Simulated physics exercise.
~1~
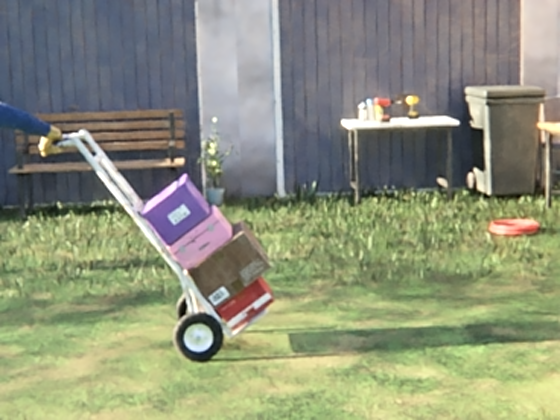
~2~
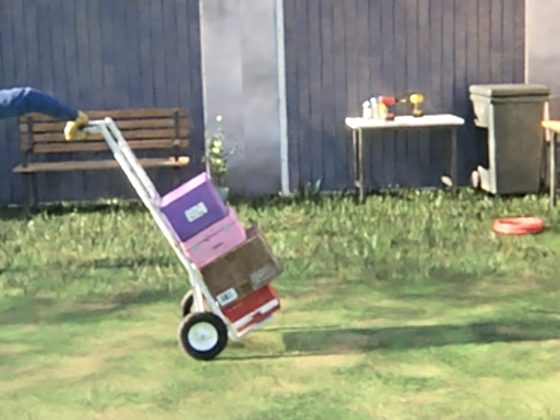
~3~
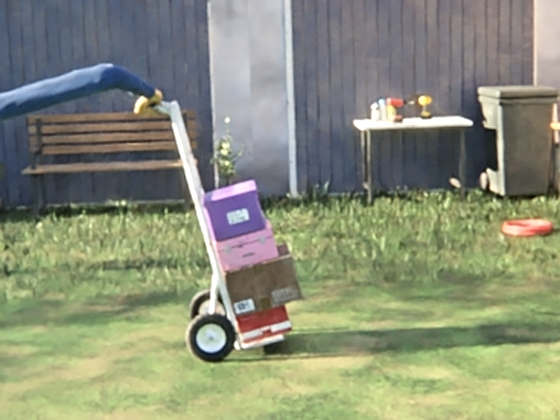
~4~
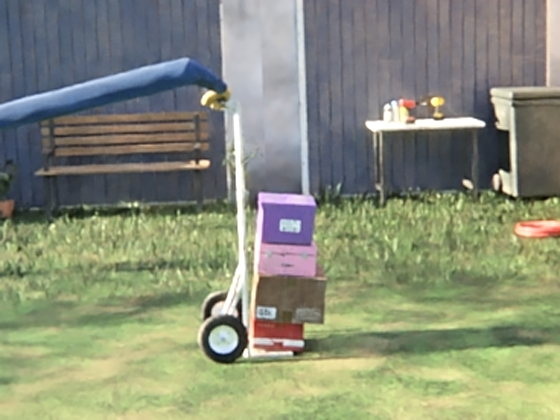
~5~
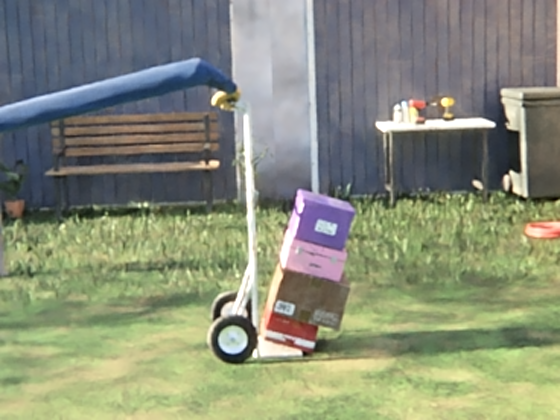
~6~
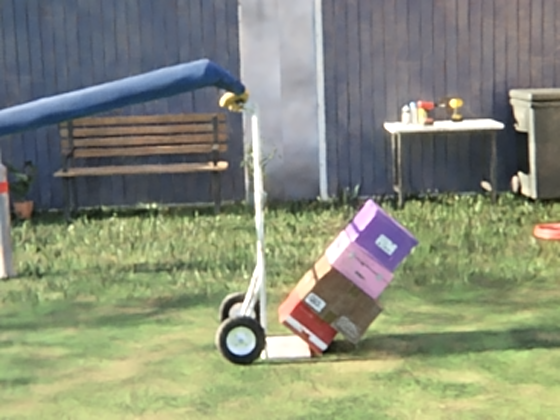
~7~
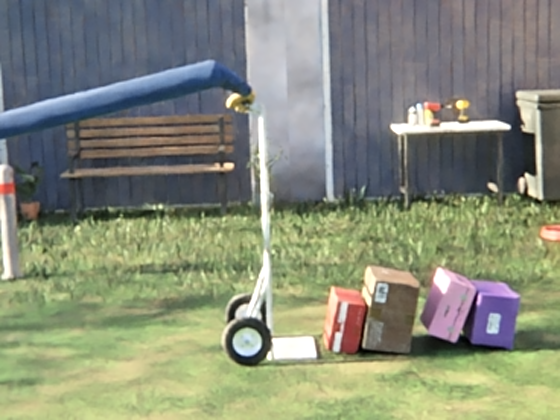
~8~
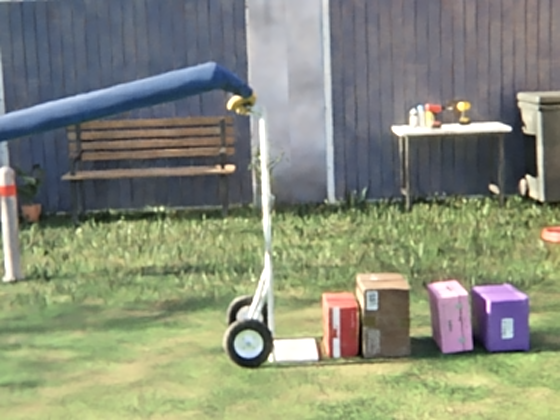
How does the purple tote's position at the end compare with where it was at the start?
At the start the purple tote rides on top of the stack on the tilted hand truck. By the end it is down on the grass to the right of the truck, at the far right of the row of boxes.
A white hand truck, tilted back to the left and held by a blue-sleeved arm with a yellow glove, carries a stack of boxes across a sunny lawn, seen from the side. A purple tote sits on top, above a pink box, a brown box and a red box, with a bench, table and bin along the fence behind. The arm swings the truck upright, and it stops. The stack keeps tipping to the right and topples off the plate. Finally, the red, brown, pink and purple boxes lie tipped in a row on the grass beside the upright truck.
